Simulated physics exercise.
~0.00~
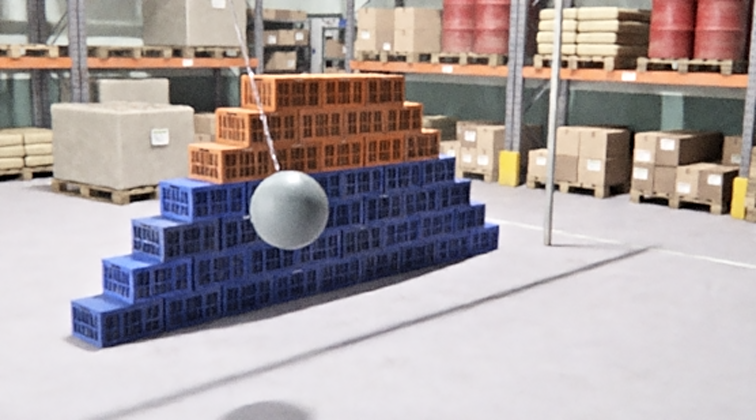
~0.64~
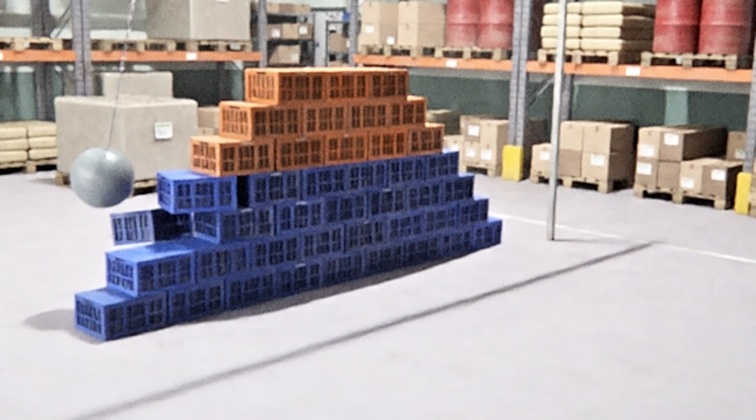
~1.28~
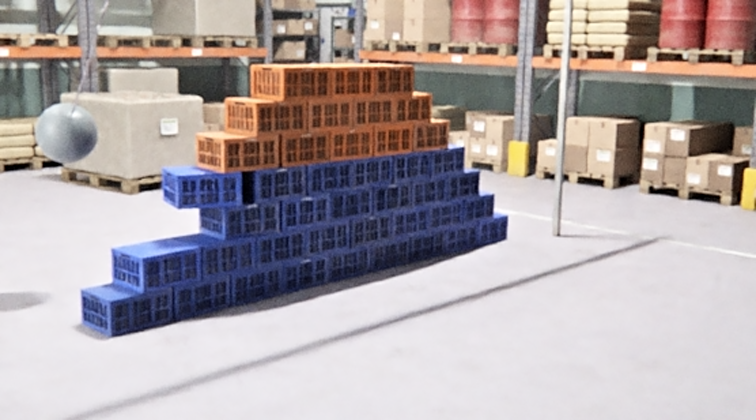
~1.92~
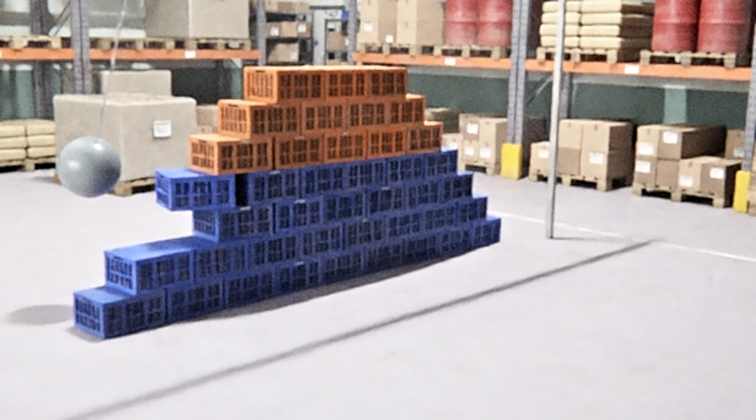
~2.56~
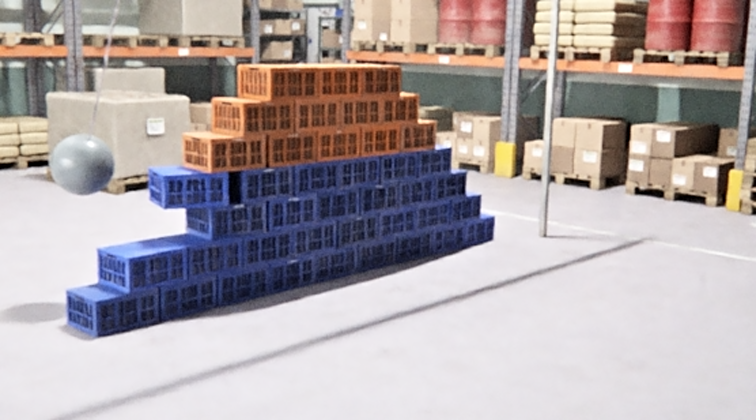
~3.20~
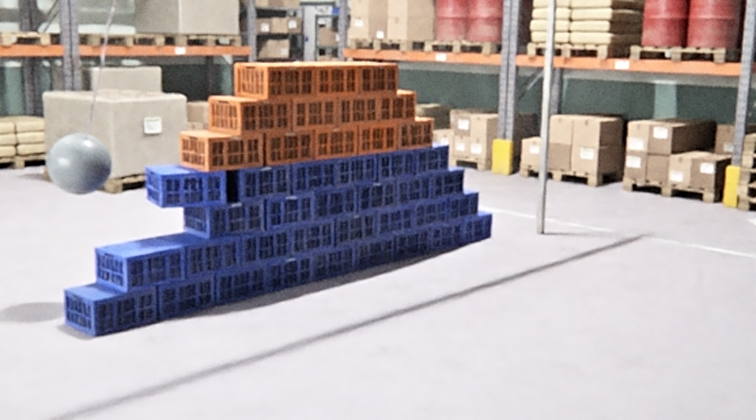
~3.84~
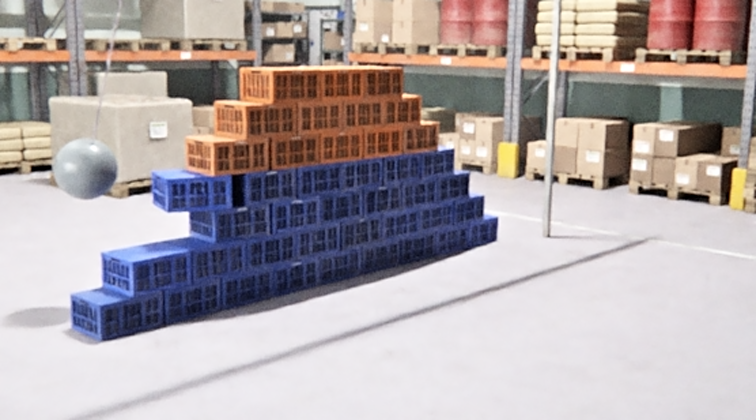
A grey ball swings left, knocking one blue crate from the wall, which stays standing.
